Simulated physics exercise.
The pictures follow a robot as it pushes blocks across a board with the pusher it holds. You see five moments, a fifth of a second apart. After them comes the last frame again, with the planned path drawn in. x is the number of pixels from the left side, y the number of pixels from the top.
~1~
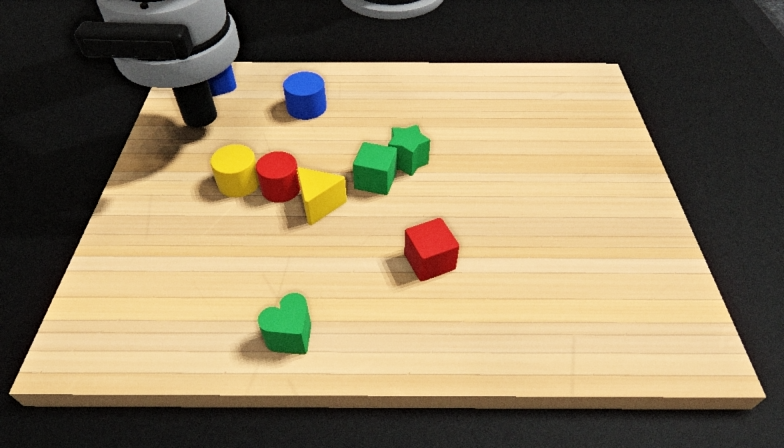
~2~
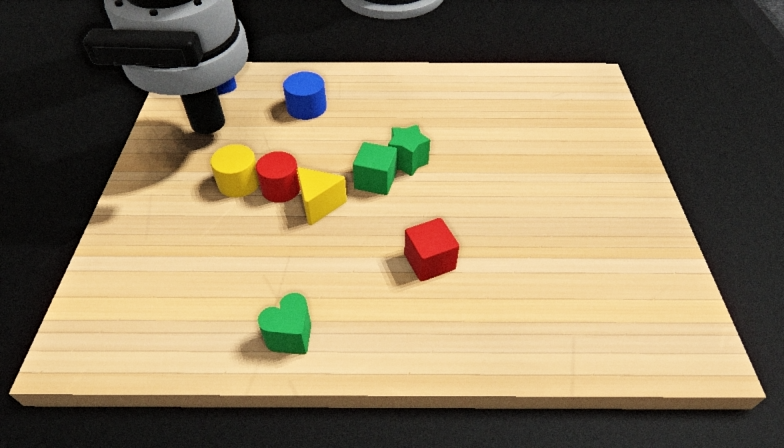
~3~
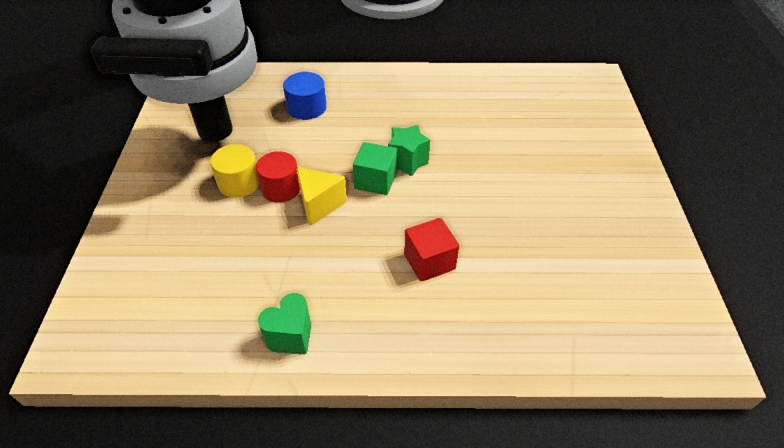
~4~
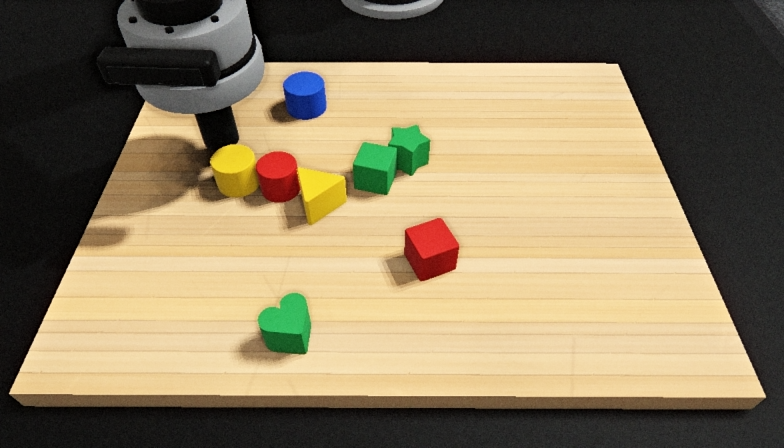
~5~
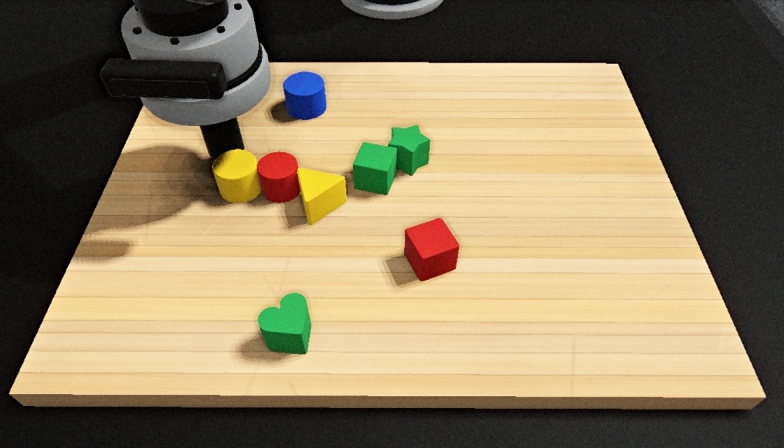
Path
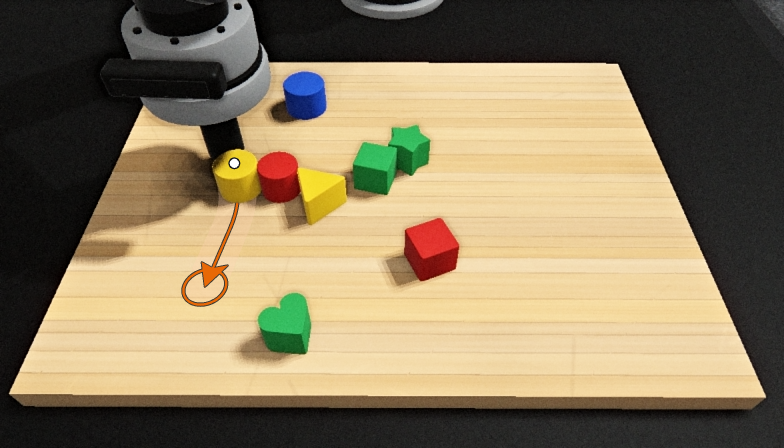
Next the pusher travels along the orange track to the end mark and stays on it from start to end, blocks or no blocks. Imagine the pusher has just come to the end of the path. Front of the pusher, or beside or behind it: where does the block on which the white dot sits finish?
Slid off.
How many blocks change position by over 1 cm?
My best guess is that a single block moves over 1 cm.
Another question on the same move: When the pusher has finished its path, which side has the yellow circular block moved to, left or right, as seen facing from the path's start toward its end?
Out to the left.
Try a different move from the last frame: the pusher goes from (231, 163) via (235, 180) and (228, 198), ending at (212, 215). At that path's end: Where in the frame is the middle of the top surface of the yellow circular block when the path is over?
By then it is at (238, 205).
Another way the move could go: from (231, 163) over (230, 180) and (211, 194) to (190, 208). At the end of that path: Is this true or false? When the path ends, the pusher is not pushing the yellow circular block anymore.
That statement is accurate.
The drawn path runs from (231, 163) by way of (237, 199) and (225, 240) to (205, 287); the dot is on the yellow circular block.
On the path given first. One third of the way, pusher (234, 186); yellow circular block (245, 201); red circular block (281, 167).
Two thirds of the way, pusher (220, 228); yellow circular block (254, 231); red circular block (281, 167).
At the end, pusher (199, 275); yellow circular block (255, 233); red circular block (281, 167); yellow triangle not moved.
